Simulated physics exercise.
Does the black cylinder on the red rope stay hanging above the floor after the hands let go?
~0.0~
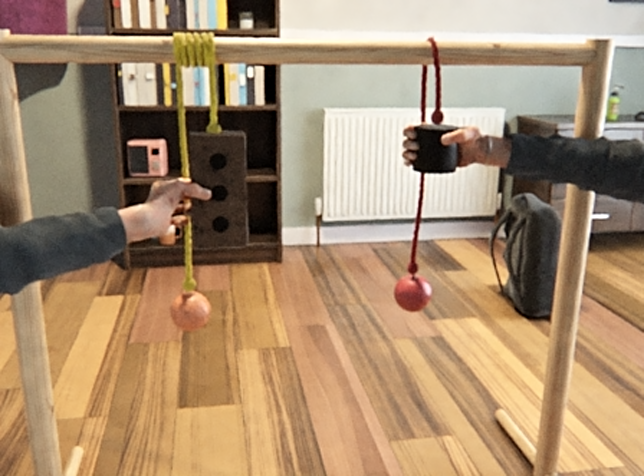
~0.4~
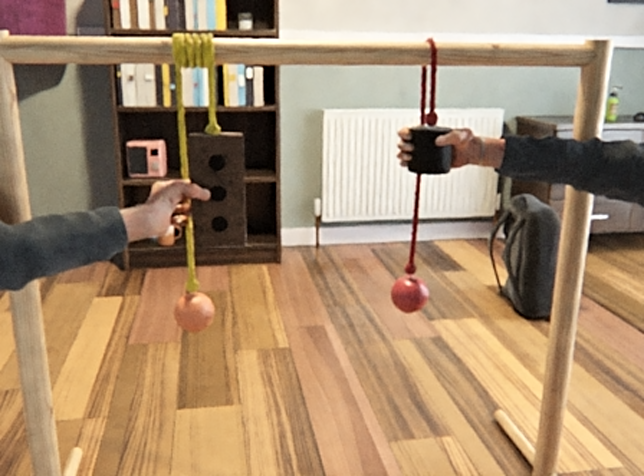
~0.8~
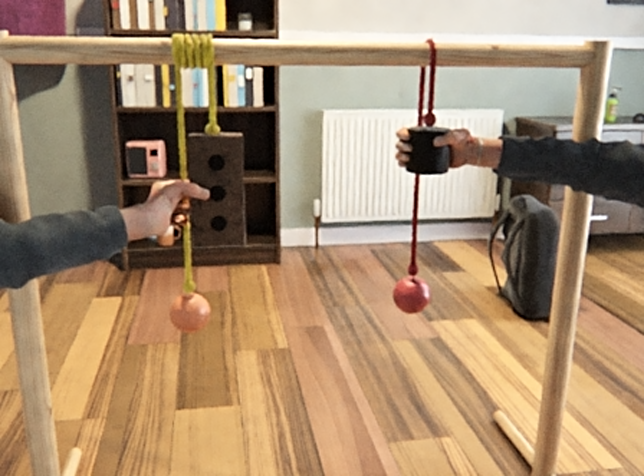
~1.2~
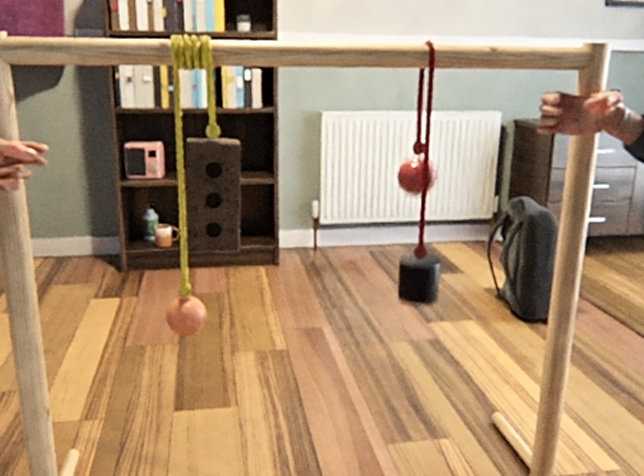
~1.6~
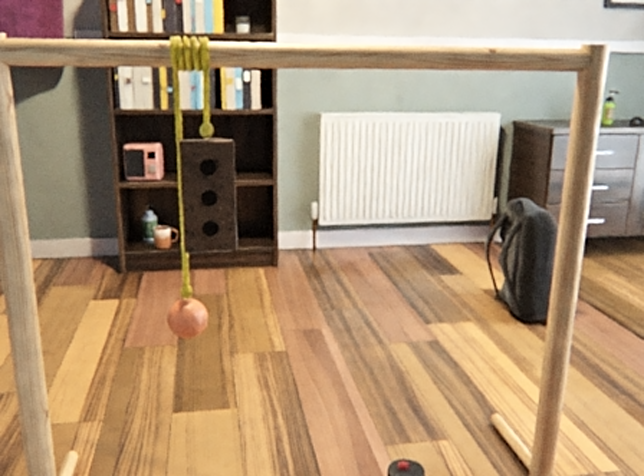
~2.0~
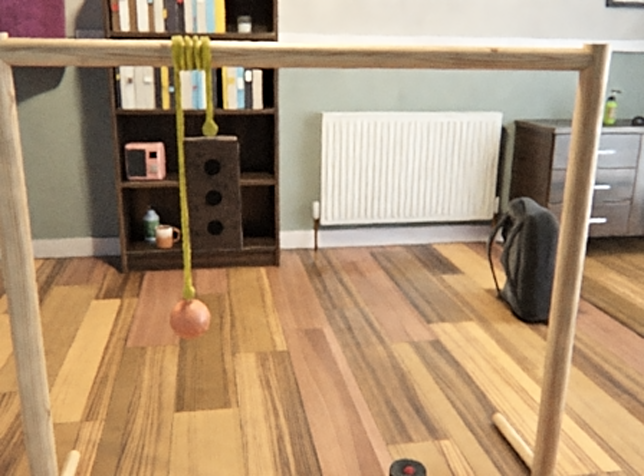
No, the black cylinder drops once it is released and ends up on the floor. The brown brick on the yellow-green rope keeps its height.
